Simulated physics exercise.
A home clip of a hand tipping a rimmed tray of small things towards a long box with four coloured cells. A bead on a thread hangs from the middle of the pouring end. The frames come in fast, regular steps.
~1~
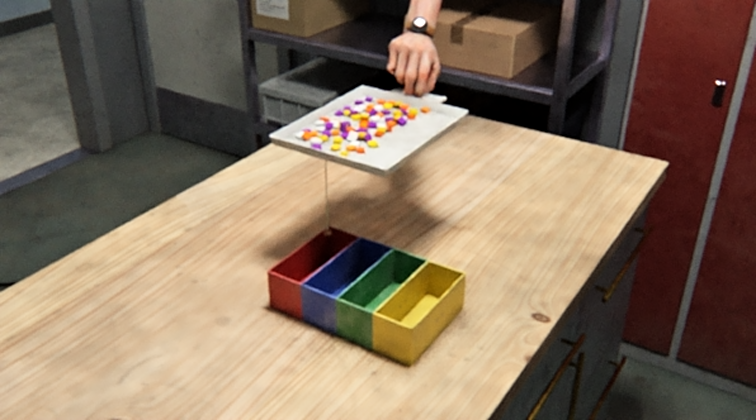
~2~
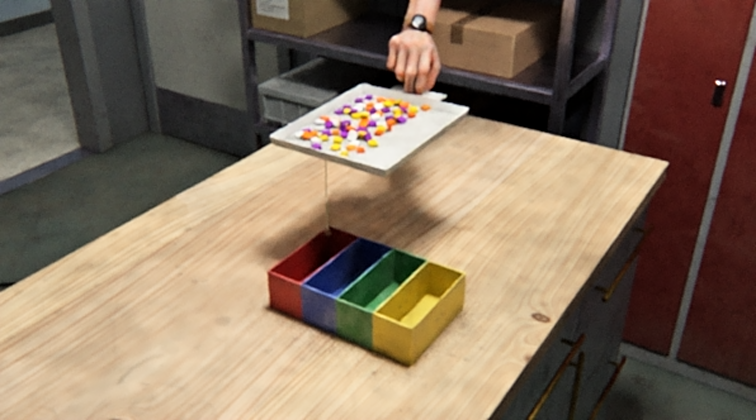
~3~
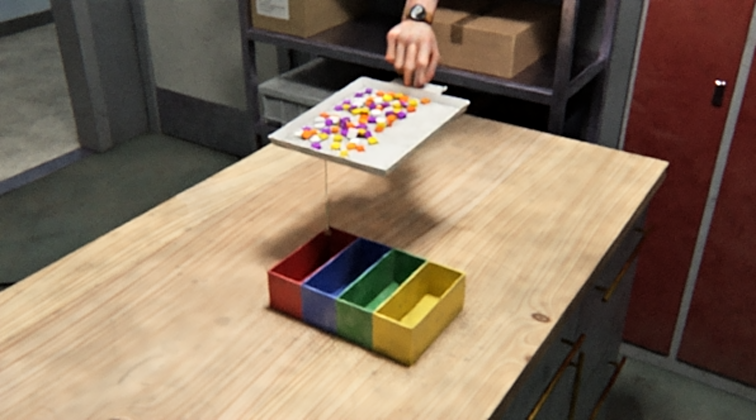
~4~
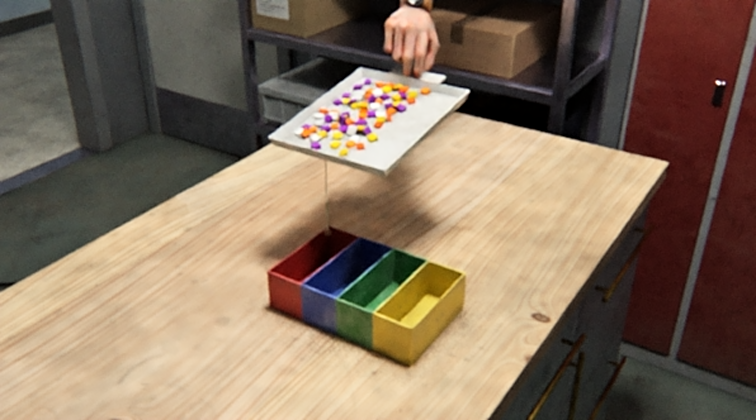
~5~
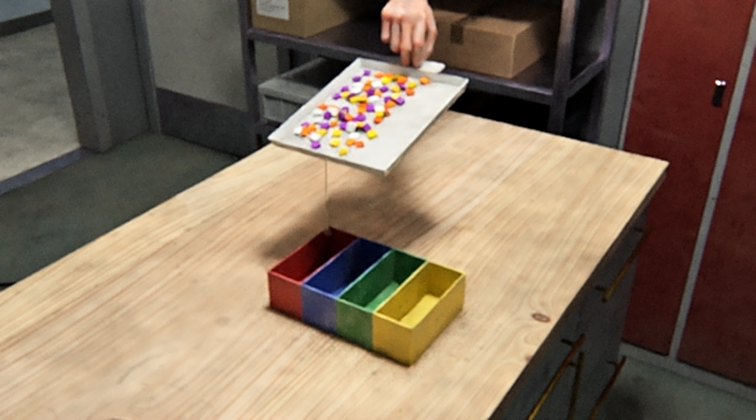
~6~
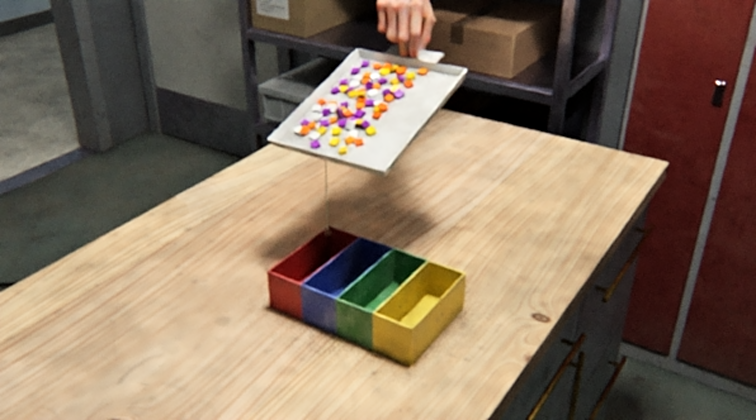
The clip shows a hand holding a pale rimmed tray of small colourful pieces above a long box with red, blue, green and yellow cells, gradually tilting it by raising its far end while the pieces stay on it.
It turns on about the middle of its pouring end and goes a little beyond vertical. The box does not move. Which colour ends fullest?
The red one ends fullest.
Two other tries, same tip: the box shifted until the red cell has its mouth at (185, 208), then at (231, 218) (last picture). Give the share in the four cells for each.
About 50 and 80 per cent.
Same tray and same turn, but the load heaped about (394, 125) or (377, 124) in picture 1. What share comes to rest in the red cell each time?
About 30 and 30 per cent.
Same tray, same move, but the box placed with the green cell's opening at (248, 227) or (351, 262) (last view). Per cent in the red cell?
Roughly 0 per cent, and 40 per cent.
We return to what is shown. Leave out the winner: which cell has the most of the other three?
In second place: That blue cell.
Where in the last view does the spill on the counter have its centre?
Roughly at (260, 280).
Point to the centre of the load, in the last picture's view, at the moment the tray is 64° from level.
At about (315, 133).
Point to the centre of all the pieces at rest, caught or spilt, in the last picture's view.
At about (286, 283).
Just after the last frame, tray tipped steeply; almost all on the tray; about a tenth falling or outside the box.
A moment on, tray tipped past a quarter turn; the larger part on the tray; about a tenth in the red cell; just a few in the blue cell; roughly a quarter falling or outside the box.
Further on, tray tipped past a quarter turn; roughly a third in the red cell; about a tenth in the blue cell; roughly half falling or outside the box.
When it is over, tray tipped past a quarter turn; roughly a third in the red cell; about a tenth in the blue cell; not one in the yellow cell; not one in the green cell; roughly half outside the box.
